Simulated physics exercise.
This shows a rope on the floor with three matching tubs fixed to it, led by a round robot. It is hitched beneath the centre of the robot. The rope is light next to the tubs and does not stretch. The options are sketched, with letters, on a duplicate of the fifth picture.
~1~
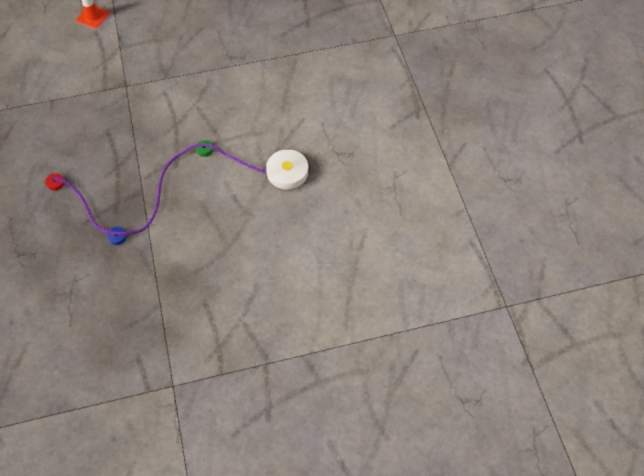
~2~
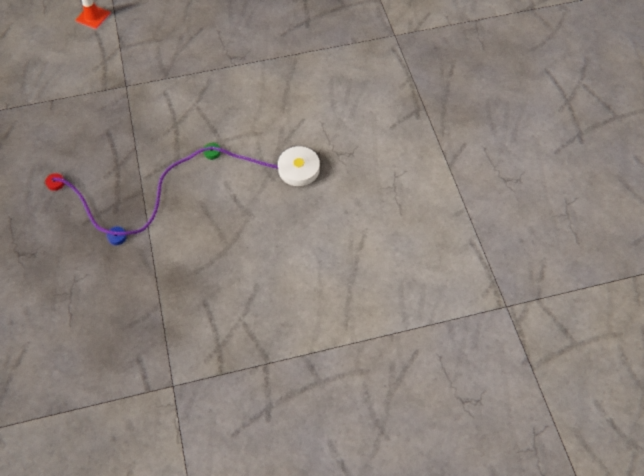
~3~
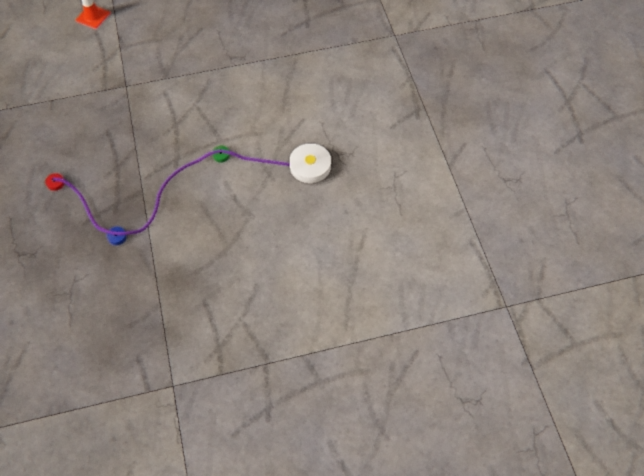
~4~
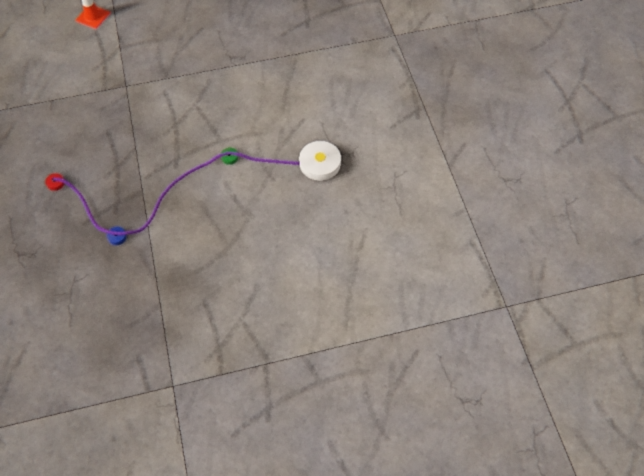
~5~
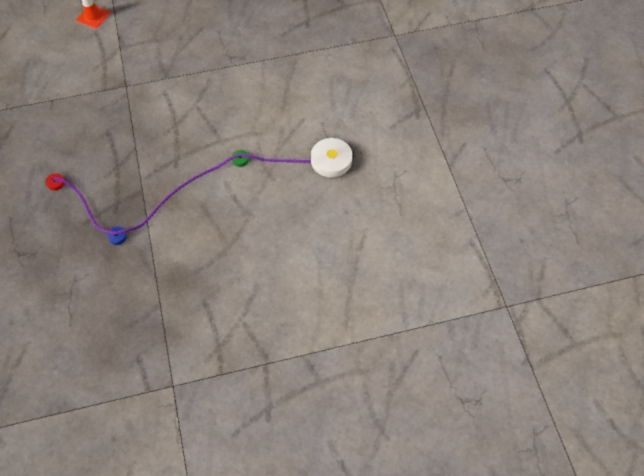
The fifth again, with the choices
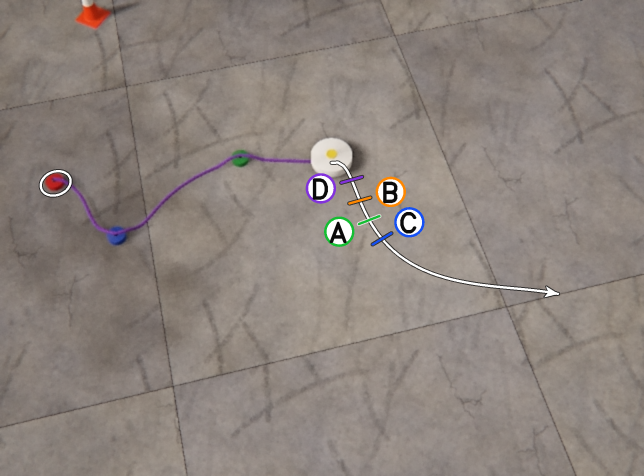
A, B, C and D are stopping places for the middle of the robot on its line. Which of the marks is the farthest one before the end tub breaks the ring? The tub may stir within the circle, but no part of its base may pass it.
C.
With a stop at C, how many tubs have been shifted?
Two.
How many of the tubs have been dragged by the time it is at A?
By then, two.
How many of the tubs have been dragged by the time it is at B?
Two.
On the marked copy, A at (369, 220); B at (360, 201); C at (382, 239); D at (352, 180); the ring at (56, 183); the route from (332, 163) via (411, 264) to (558, 294).
Taking C. A third of the way, robot (354, 180); red tub (55, 181); blue tub (122, 231); green tub (262, 171).
Two thirds of the way, robot (366, 209); red tub (55, 181); blue tub (128, 227); green tub (276, 186).
When it is over, robot (383, 235); red tub (55, 182); blue tub (138, 221); green tub (291, 210); the ringed tub at the far end is still in its ring.
As for the rest, A is safe but short; B is safe but short; D is safe but short.
